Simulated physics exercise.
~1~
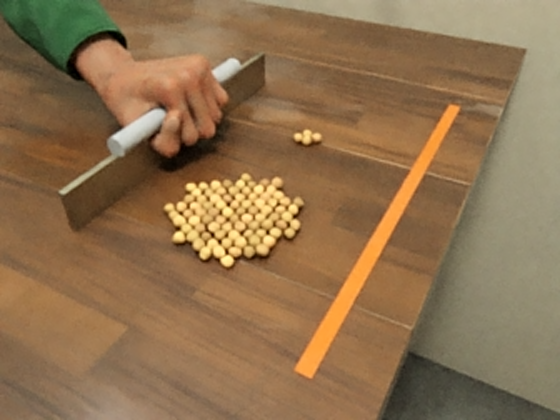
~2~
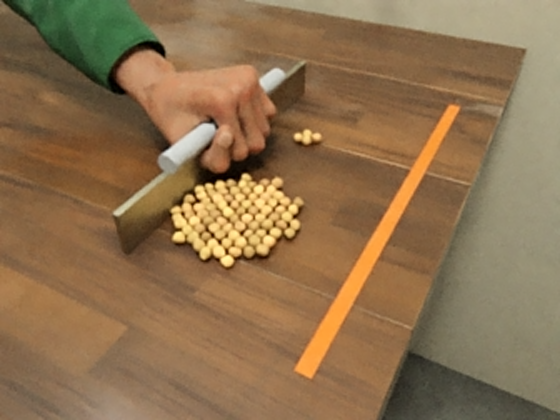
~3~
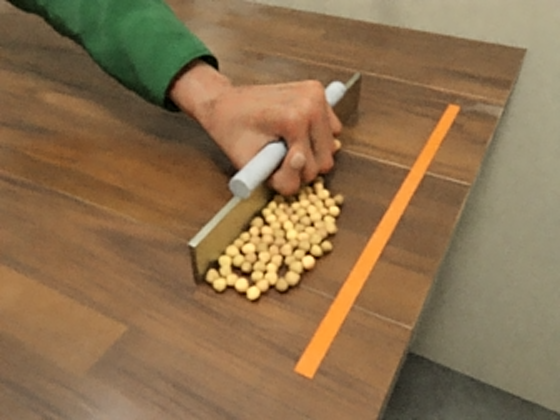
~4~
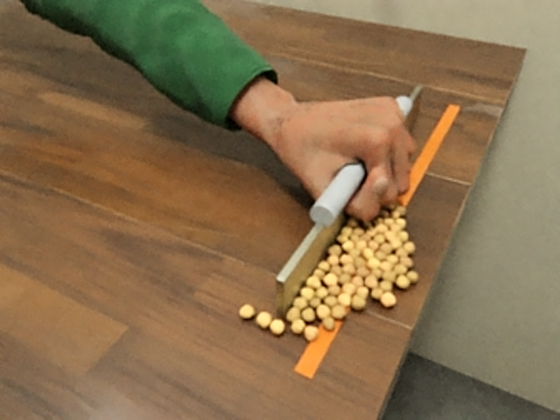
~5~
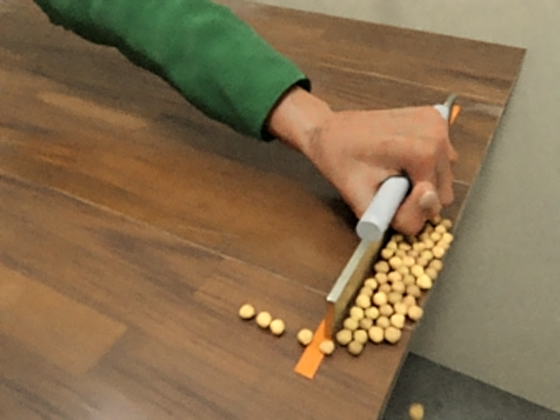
On a dark wooden table, a green-sleeved hand slides a scraper rightward, pushing a large cluster of small round yellowish balls and gathering a few nearby ones, until it stops at the orange tape, leaving a few behind while at least one drops off the edge.
